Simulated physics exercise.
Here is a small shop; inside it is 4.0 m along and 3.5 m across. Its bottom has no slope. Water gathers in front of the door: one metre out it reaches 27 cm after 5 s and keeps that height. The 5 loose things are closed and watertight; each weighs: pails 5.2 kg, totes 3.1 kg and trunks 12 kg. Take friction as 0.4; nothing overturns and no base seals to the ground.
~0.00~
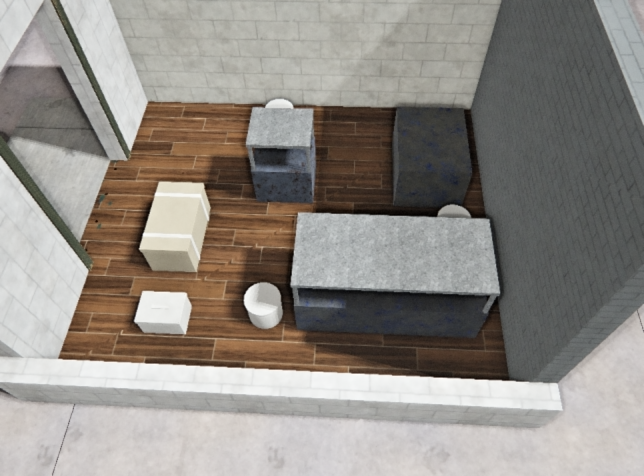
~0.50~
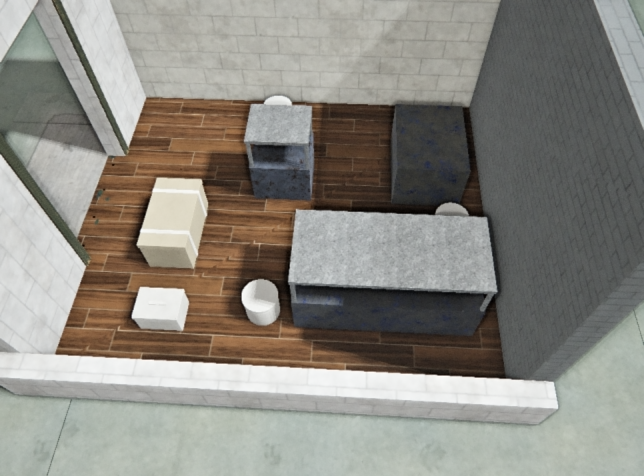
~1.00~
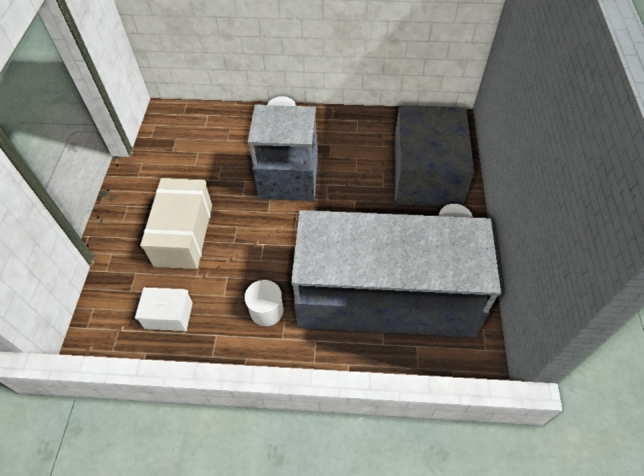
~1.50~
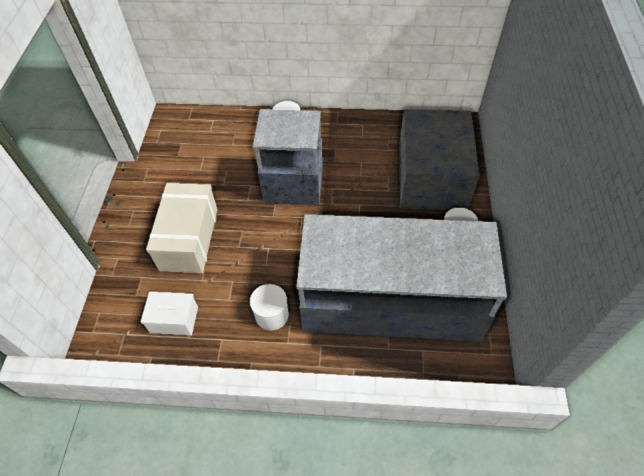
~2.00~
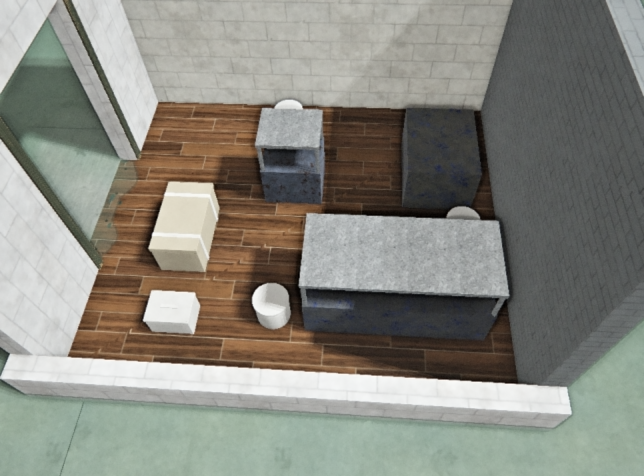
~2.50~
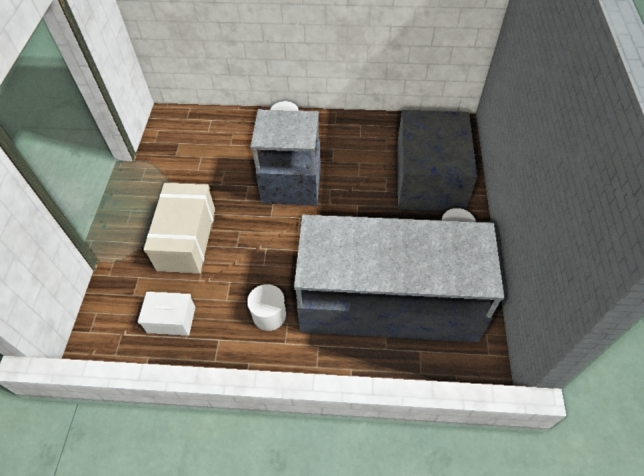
Greenish water spread over the ground outside a small wood-floored shop, then a thin sheet slipped in through the doorway on the left, while the boxes, grey counters and white pail inside stayed put.
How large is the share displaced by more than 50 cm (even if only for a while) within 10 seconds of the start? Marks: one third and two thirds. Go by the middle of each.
It is two thirds or above.
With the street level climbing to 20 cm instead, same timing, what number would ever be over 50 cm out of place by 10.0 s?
Then 4.
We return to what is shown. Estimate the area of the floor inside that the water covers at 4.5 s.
About 6.0 m2.
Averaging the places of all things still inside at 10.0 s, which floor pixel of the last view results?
At about (379, 273).
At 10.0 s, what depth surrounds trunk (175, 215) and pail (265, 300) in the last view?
About 17 and 19 cm.
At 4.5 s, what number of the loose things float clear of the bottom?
At that moment 0.
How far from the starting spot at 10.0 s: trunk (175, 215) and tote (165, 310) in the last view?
In that order: 200 cm, 60 cm.
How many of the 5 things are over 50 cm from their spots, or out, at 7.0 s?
By then 4.
After 3.5 s 0 of 5 are over 50 cm from their spots; 0 afloat.
After 4.5 s 1 of 5 are over 50 cm from their spots; 0 afloat.
After 7.0 s 4 of 5 are over 50 cm from their spots; 4 afloat.
After 10.0 s 4 of 5 are over 50 cm from their spots, and 4 have been at some point; 5 afloat.
